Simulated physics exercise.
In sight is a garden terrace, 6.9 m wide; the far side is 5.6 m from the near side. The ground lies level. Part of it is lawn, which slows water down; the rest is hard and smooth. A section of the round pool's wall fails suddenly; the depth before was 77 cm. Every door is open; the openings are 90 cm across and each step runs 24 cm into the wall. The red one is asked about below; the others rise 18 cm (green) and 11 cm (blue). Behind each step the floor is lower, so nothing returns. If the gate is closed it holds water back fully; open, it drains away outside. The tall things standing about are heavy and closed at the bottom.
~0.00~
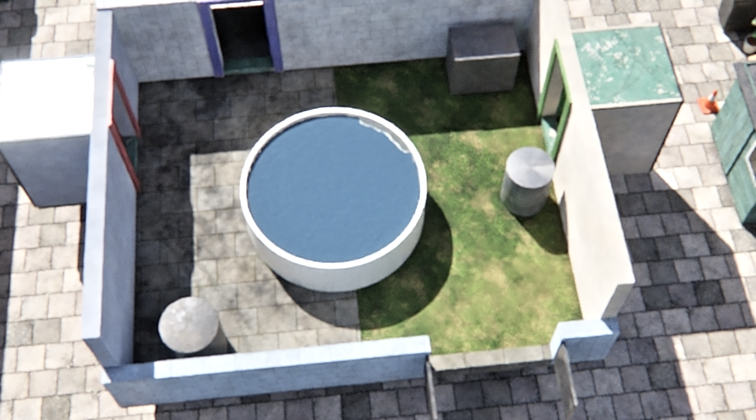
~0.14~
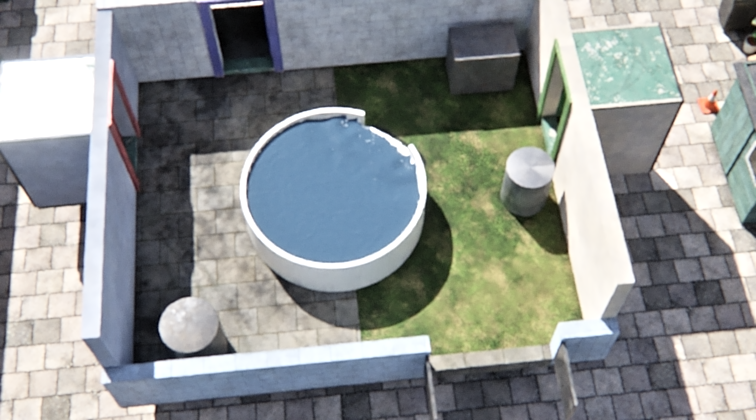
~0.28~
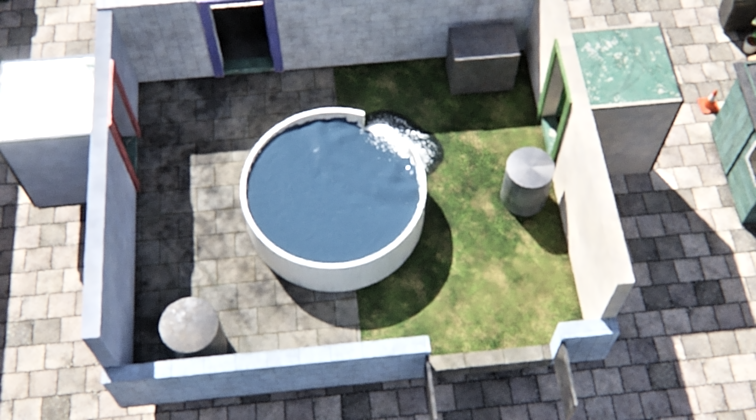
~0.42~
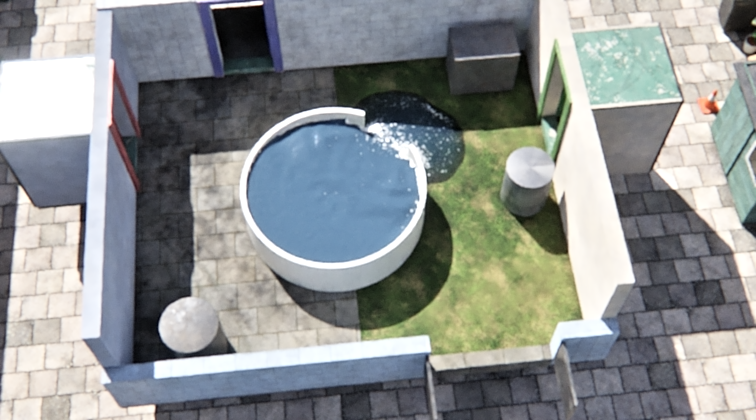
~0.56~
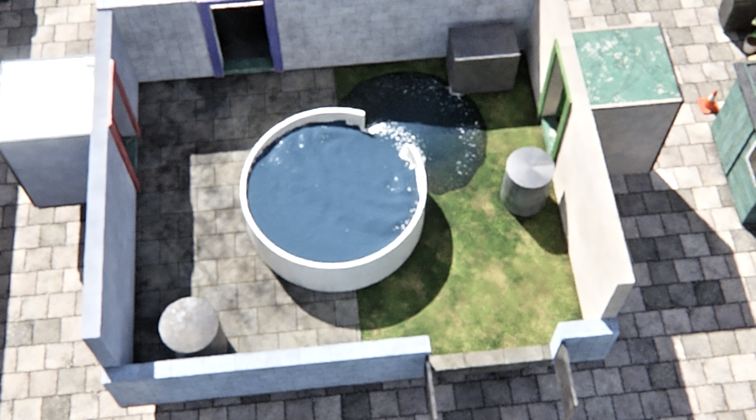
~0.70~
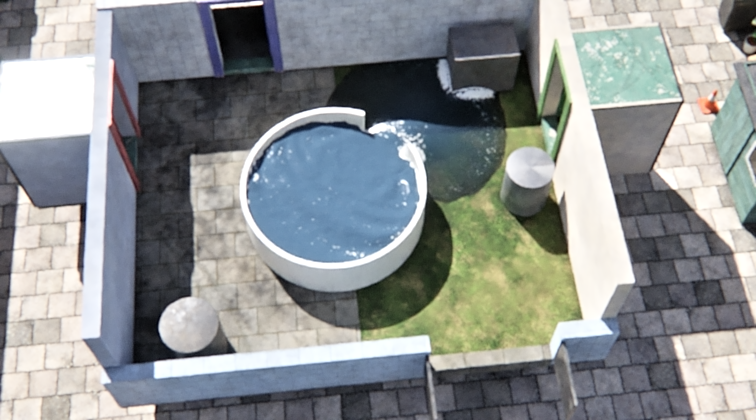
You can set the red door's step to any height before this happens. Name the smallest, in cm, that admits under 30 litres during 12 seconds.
Close to 10 cm is just enough.
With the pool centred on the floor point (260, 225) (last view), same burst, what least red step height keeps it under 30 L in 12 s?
About 8.5 cm.
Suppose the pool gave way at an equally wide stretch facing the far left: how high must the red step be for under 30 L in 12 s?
About 29 cm.
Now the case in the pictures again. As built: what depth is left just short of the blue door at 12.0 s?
About 6.0 cm.
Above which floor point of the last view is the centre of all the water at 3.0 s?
At about (382, 167).
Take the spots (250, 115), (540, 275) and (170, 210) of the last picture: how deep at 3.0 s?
About 5, 2 and 0 cm.
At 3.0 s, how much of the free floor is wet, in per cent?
Some 45 per cent of it.
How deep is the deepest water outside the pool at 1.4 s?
Roughly 42 cm.
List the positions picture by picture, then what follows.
In the first picture, the round pool at (334, 187) is whole and still, 77 cm deep; the red door at (123, 127) is dry.
In the second picture, water pours out on the far side and has run 0.4 m, to (421, 159); about 10 cm deep outside, 77 cm at the back.
In the third picture, the gap is on the far side, the front 0.7 m out at (432, 140); the back of the round pool holds 77 cm.
In the fourth picture, water pours out on the far side and has run 1.3 m, to (450, 121); about 8 cm deep outside, 77 cm at the back.
In the fifth picture, the gap is on the far side, the front 1.8 m out at (463, 97); the back of the round pool holds 77 cm.
In the sixth picture, the front is at (443, 60), 2.2 m from the gap on the far side; 5.2 m2 of floor is wet, 77 cm left at the back; 3.5 m in a straight line remain to the red door at (123, 127).
After 1.4 s water covers 25 % of the floor, deepest (42 cm) near (383, 147); it has not reached the red door.
After 3.0 s water covers 45 % of the floor, deepest (44 cm) near (502, 52); it has not reached the red door.
After 12.0 s water covers 100 % of the floor, deepest (14 cm) near (314, 355); 10 cm at the red door, 77 litres in over its 8 cm step.
At the red door as built, the water arrived by 3.8 s and peaked near 15 cm at 5.8 s.
Run again over the same 12 s with other heights there, 64 litres in over 8.5 cm, 18 litres over 11 cm. The limit of 30 litres is kept from about 10 cm up.
